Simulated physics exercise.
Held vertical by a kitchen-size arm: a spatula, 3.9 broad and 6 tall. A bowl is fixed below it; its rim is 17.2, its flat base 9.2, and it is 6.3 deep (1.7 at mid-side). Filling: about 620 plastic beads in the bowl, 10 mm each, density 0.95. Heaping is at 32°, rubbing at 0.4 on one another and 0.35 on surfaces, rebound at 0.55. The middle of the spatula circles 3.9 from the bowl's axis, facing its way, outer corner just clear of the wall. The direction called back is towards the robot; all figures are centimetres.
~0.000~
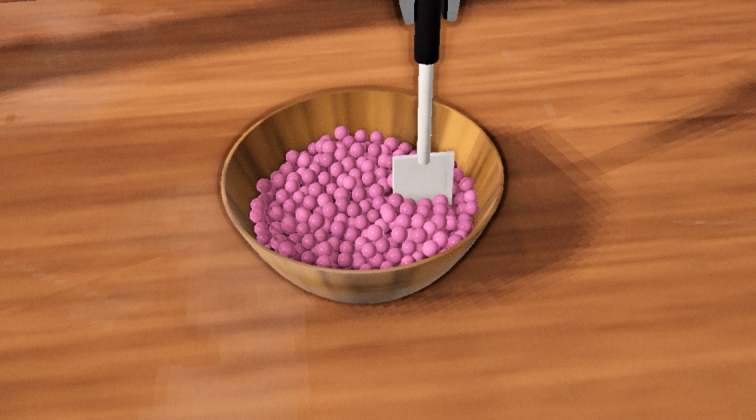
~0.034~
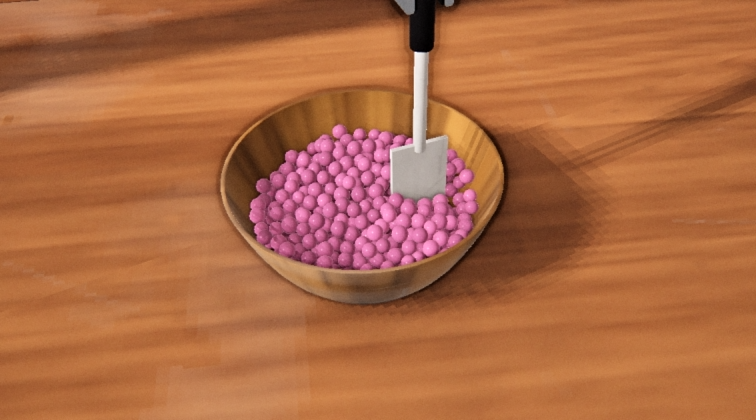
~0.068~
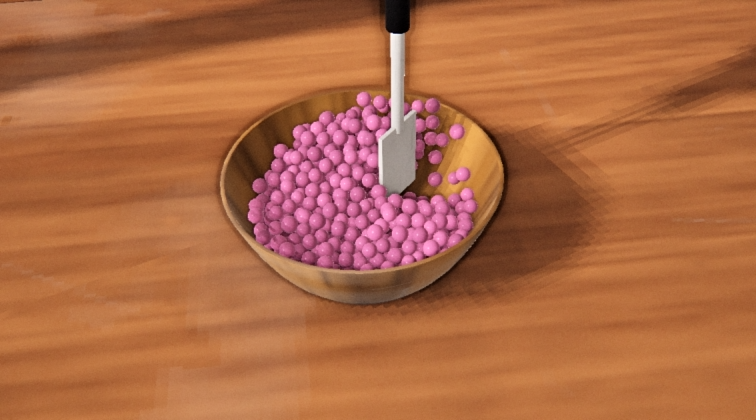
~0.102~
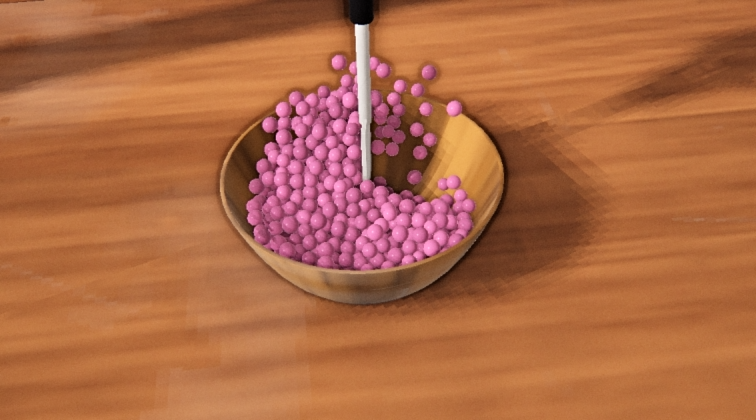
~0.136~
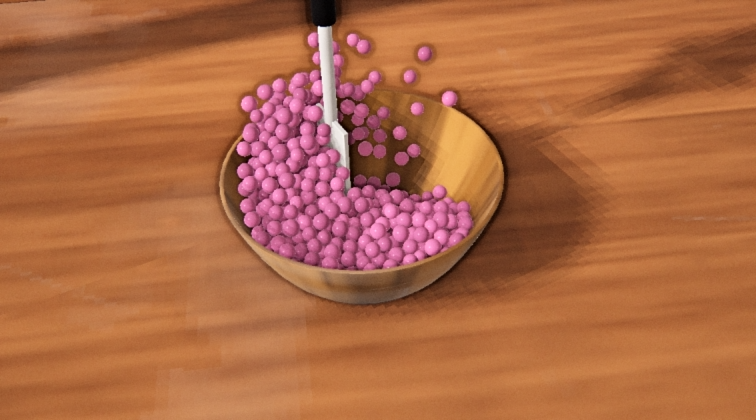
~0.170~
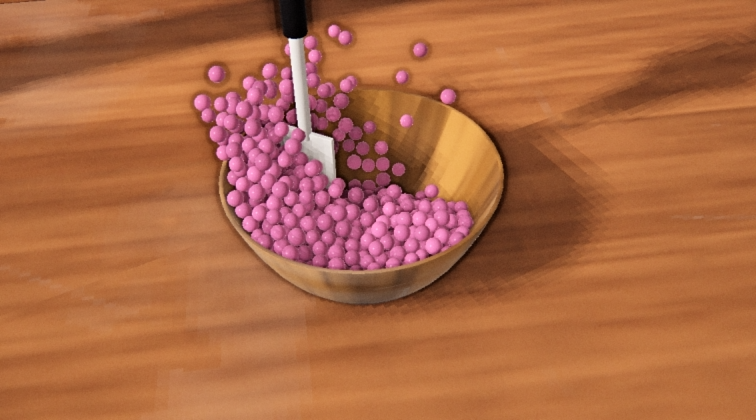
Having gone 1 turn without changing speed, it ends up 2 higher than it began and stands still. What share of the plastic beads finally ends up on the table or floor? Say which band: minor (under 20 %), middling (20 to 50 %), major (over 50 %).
Band: Middling.
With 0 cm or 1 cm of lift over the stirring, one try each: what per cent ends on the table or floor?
35 and 30 %.
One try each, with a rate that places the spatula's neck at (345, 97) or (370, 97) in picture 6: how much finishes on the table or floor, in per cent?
Roughly 15 and 10 percent, in that order.
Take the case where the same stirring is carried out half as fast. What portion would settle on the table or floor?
About 5 percent, I'd say.
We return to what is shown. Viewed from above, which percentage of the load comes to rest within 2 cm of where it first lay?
Around 20 per cent.
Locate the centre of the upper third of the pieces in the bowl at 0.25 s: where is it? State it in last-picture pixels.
(321, 232), roughly.
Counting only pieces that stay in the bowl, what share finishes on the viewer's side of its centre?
Close to 50 in a hundred.
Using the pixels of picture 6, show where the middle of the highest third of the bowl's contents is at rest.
Centre of top third: Approx. (391, 192).
After 0.25 s, 224° round, highest piece 12 above the table; 535 in the bowl, 17 on the table or floor, 67 in flight or on the tool.
After 0.33 s, 302° round, highest piece 13 above the table; 485 in the bowl, 65 on the table or floor, 69 in flight or on the tool.
After 0.57 s, 0° round, highest piece 7 above the table; 441 in the bowl, 174 on the table or floor, 4 in flight or on the tool.
After 1.27 s, 0° round, highest piece 5 above the table; 441 in the bowl, 178 on the table or floor.
At rest, 441 in the bowl, 178 on the table or floor. That is 29 % on the table or floor.
